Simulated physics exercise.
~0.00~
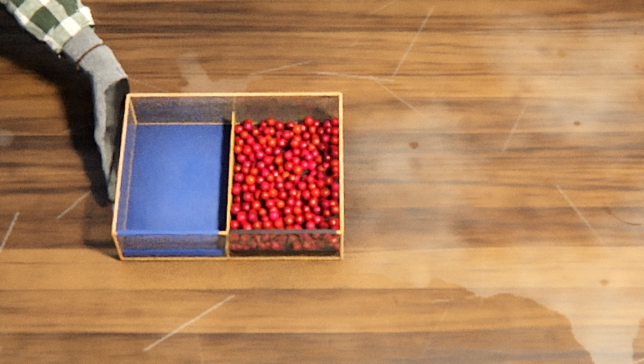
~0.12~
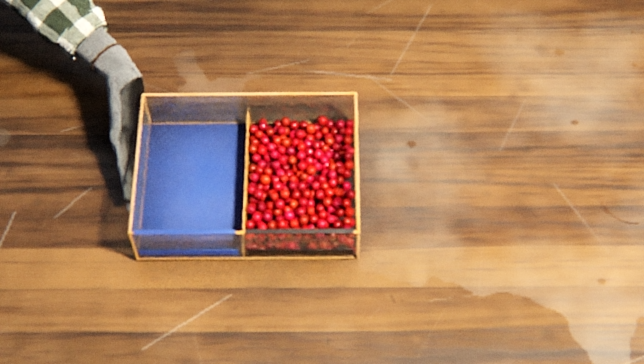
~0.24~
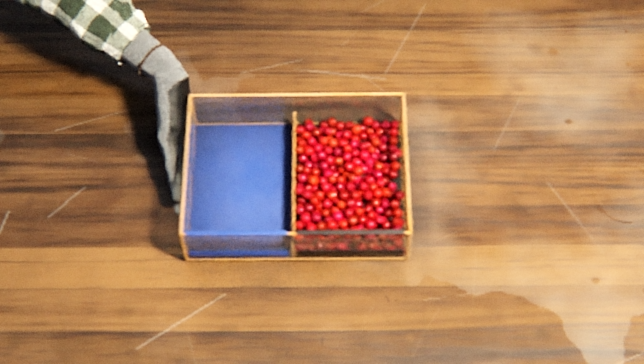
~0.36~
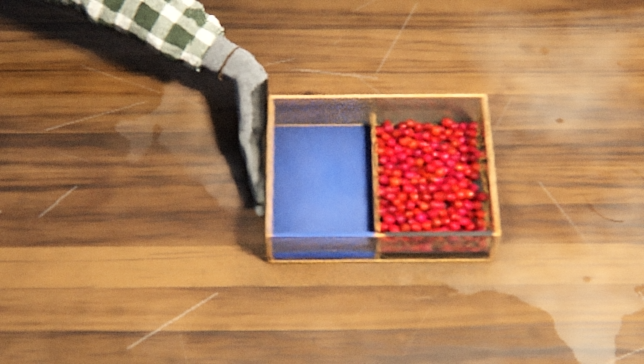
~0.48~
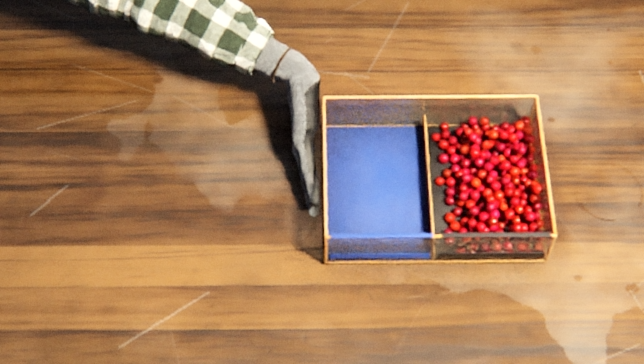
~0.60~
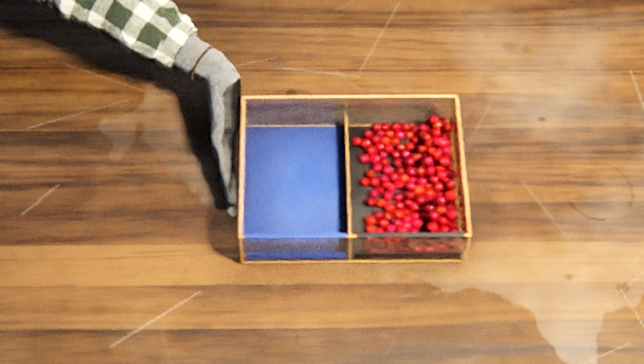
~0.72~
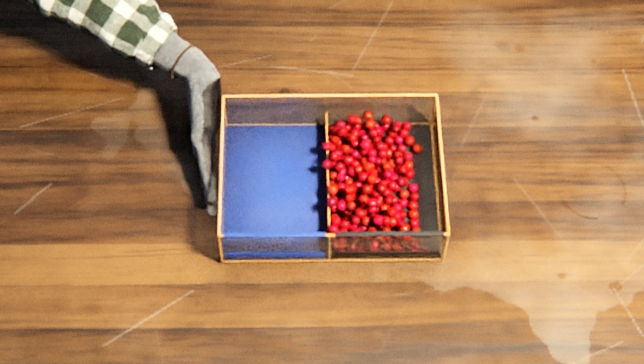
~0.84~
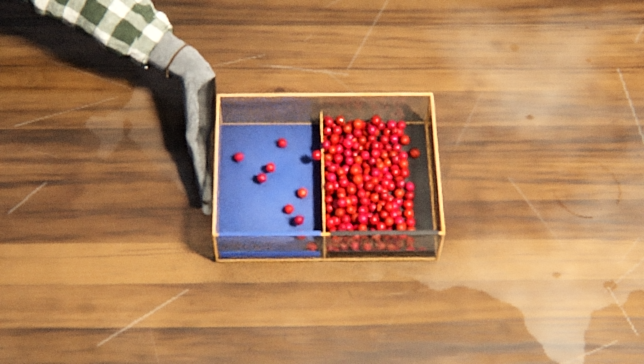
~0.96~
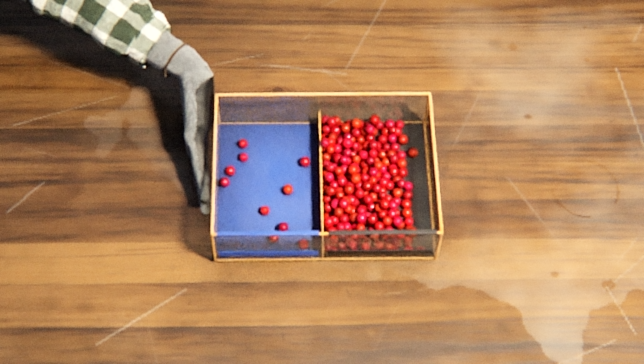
In this clip, a gloved hand slides a divided tray of red cranberries right across a wooden table, then back left; the berries shift, and a few cross the divider into the empty blue compartment, while most rest in the black one.
